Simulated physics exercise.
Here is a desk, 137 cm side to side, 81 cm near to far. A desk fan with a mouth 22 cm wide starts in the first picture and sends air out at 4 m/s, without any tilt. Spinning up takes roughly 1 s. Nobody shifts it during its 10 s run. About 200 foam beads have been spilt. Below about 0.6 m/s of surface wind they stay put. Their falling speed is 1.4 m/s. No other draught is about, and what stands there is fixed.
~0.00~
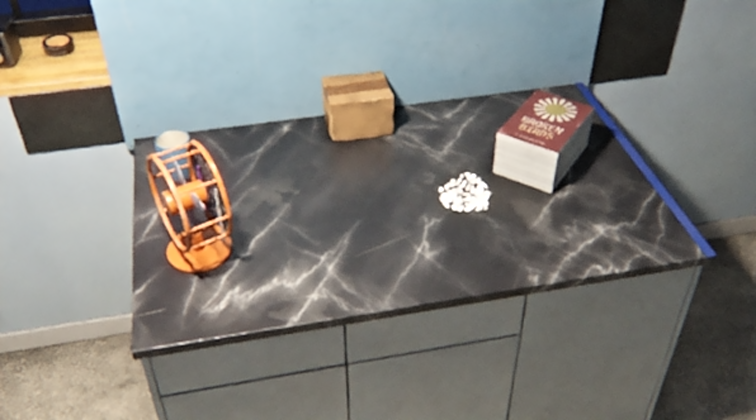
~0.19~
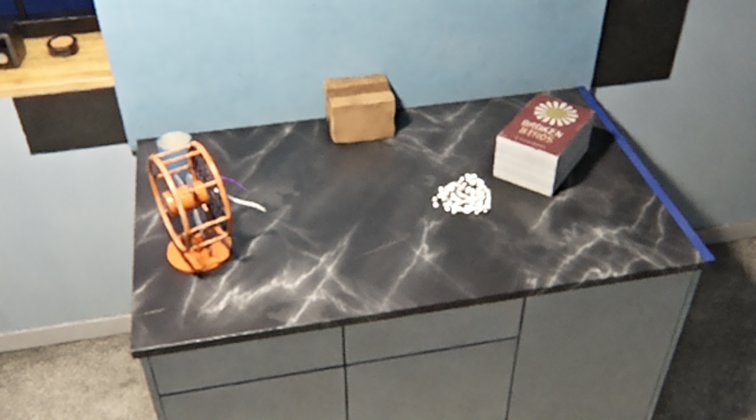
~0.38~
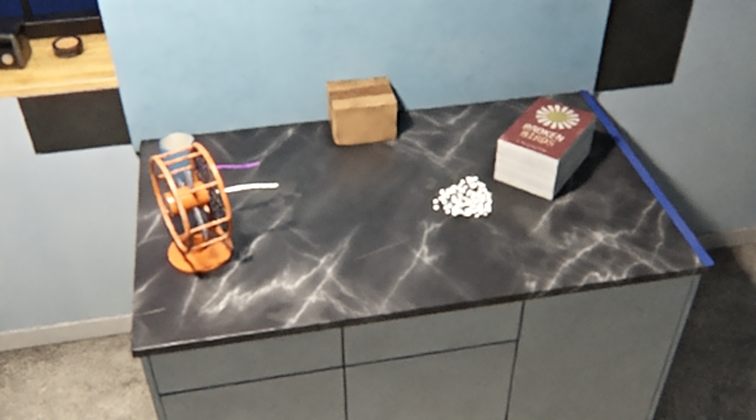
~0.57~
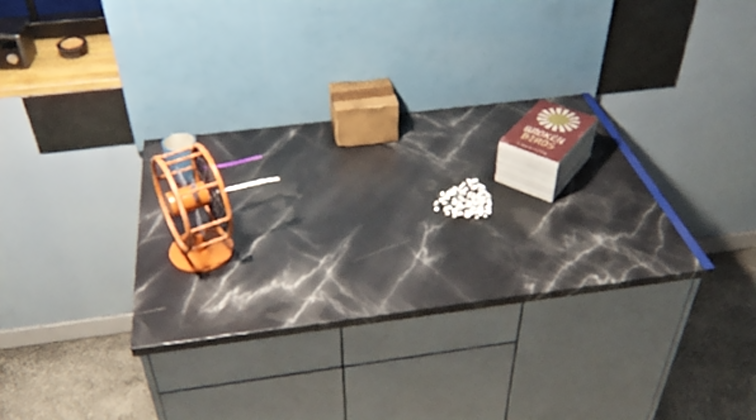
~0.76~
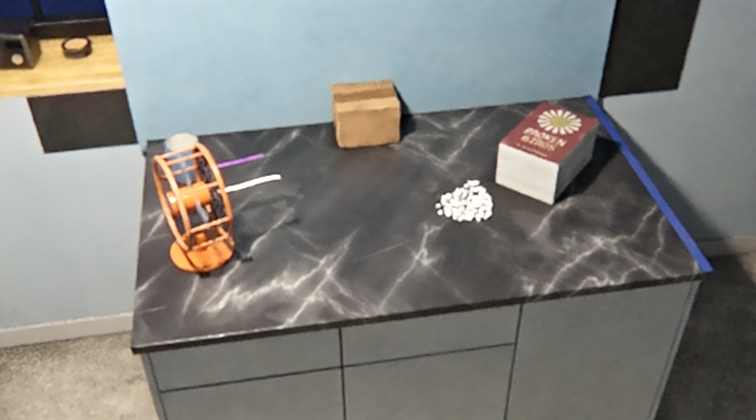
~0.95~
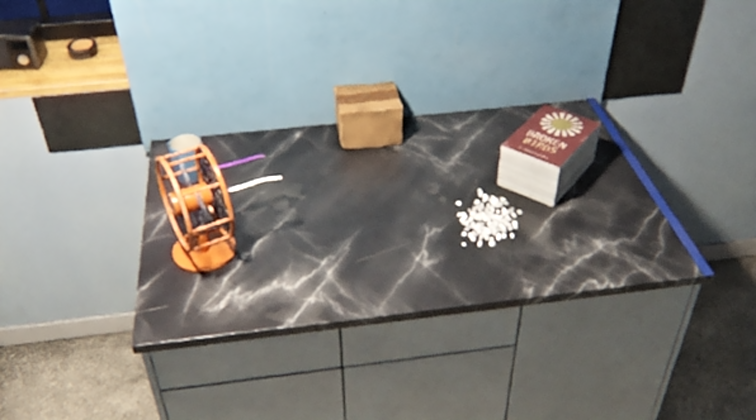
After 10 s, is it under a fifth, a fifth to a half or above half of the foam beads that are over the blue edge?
By then less than a fifth are over the blue edge.
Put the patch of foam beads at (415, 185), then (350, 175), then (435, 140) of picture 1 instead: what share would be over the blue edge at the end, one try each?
In turn about 20 %, 60 %, 90 %.
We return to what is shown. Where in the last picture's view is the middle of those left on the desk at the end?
Around (522, 269).
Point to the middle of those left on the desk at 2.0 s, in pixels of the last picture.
At about (522, 269).
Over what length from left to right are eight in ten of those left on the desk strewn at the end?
Roughly 20 cm.
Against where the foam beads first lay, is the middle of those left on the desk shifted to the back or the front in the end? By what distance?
To the front, by about 25 cm.
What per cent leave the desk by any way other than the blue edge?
Some 30 per cent.
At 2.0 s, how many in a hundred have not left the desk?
Near 80 %.
After 2.0 s, 0 % are over the blue edge; the middle of those still in play is near (522, 269); 76 % have settled or left.
After 3.2 s, 4 % are over the blue edge; the middle of those still in play is near (522, 269); 84 % have settled or left.
After 5.5 s, 4 % are over the blue edge; the middle of those still in play is near (522, 269); 85 % have settled or left.
After 10.0 s, at the end, 4 % are over the blue edge; the middle of those still in play is near (522, 269).
